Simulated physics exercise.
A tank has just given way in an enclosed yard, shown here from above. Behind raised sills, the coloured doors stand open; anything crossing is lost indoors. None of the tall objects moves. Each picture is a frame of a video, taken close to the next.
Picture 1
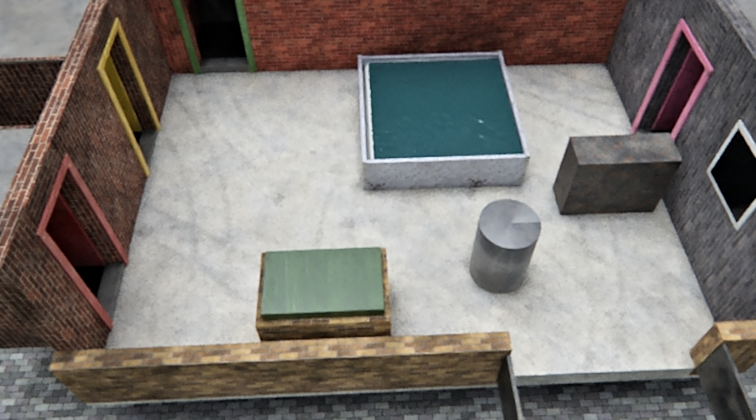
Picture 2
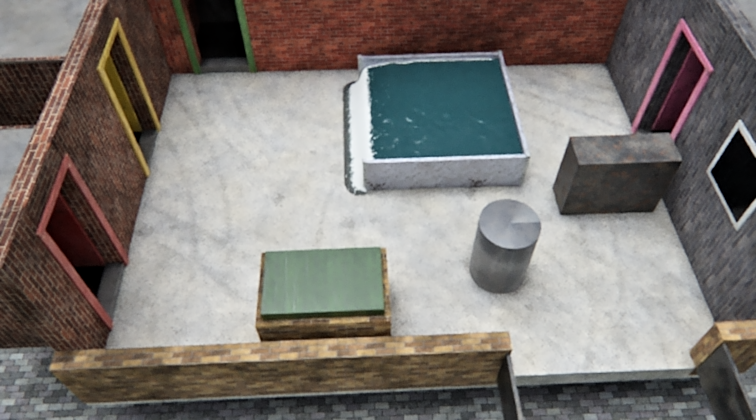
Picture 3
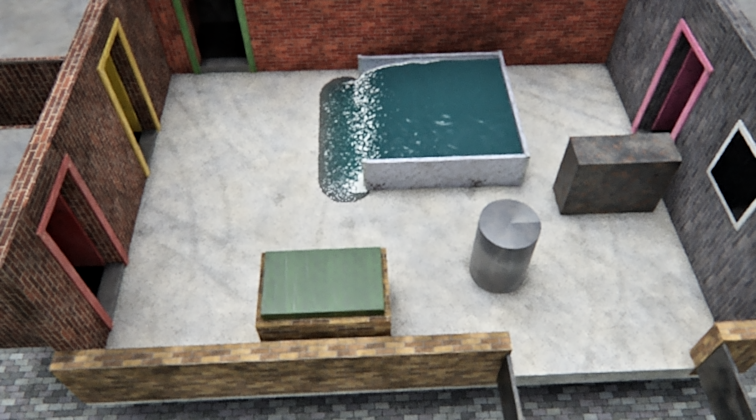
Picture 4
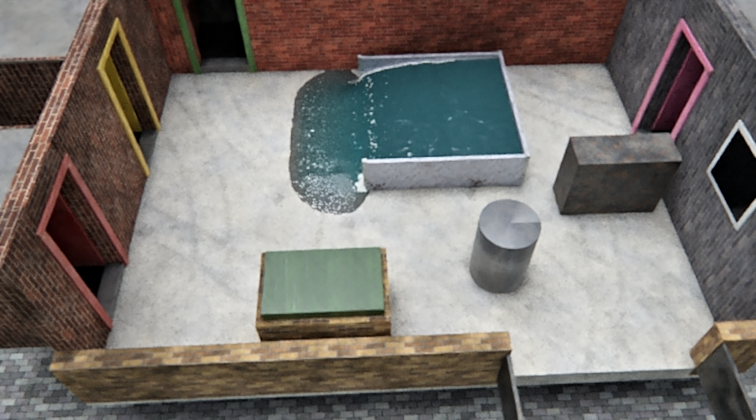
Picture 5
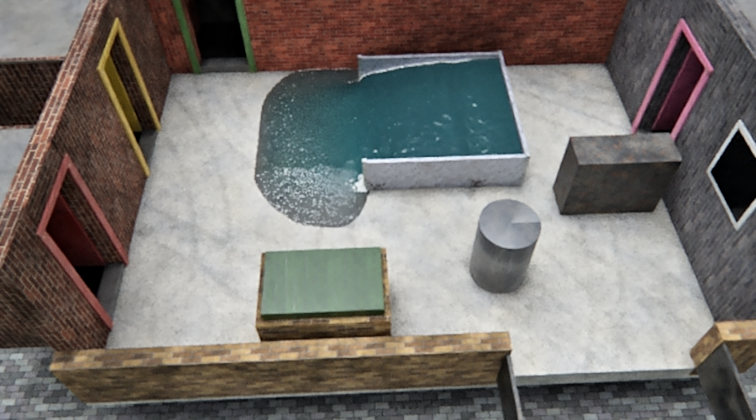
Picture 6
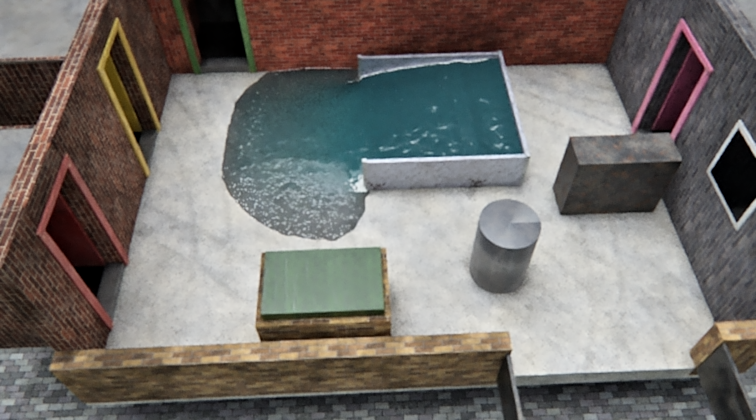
Water pouring from the left side of a tank in a brick-walled yard, spreading leftward across the pale floor in a widening pool.
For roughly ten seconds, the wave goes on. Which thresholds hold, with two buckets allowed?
In the end I expect the yellow door to see over two buckets; I expect the red door to see over two buckets; I expect the pink door to see two buckets at most; I expect the green door to see over two buckets.
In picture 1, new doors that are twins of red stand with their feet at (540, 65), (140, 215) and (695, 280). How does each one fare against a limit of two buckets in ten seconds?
Taking them as listed, the first undershoots, the second overshoots and the third undershoots.
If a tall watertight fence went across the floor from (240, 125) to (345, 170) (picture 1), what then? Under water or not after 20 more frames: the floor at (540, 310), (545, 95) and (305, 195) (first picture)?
Log, spots one to three: Spared; spared; swamped.
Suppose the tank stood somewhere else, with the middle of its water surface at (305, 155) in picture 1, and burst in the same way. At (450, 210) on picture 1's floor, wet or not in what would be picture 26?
Untouched.
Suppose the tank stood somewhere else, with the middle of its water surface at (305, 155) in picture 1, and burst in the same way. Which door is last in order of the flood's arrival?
It's the pink one.
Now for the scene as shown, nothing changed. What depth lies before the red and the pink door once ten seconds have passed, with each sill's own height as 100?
Depth ratios, approx.: 90 and 10 percent.
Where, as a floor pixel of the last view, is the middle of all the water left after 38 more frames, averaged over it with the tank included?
I'd say around (280, 197).
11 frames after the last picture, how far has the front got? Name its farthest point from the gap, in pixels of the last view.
The farthest point of the front sits at (113, 323).
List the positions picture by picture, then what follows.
The tank at (437, 107) is whole and still, in the first frame.
Water pours out at (364, 126) and has run to (356, 190), in the second frame.
The front is at (337, 197), out from the gap at (364, 127), in the third frame.
Water pours out at (364, 128) and has run to (321, 206), in the fourth frame.
Water pours out at (365, 128) and has run to (278, 205), in the fifth frame.
The front is at (237, 194), out from the gap at (365, 128), in the sixth frame.
A moment on, water covers 35 % of the floor; the yellow door under two buckets in, the red door not reached, the pink door not reached, the green door wet at the sill, nothing in.
Next, water covers 40 % of the floor; the yellow door far over two buckets in, the red door wet at the sill, nothing in, the pink door not reached, the green door wet at the sill, nothing in.
Then, water covers 45 % of the floor; the yellow door far over two buckets in, the red door under two buckets in, the pink door not reached, the green door over two buckets in.
Later, water covers 60 % of the floor; the yellow door far over two buckets in, the red door under two buckets in, the pink door not reached, the green door over two buckets in.
In the end, water covers 85 % of the floor; the yellow door far over two buckets in, the red door far over two buckets in, the pink door not reached, the green door over two buckets in.
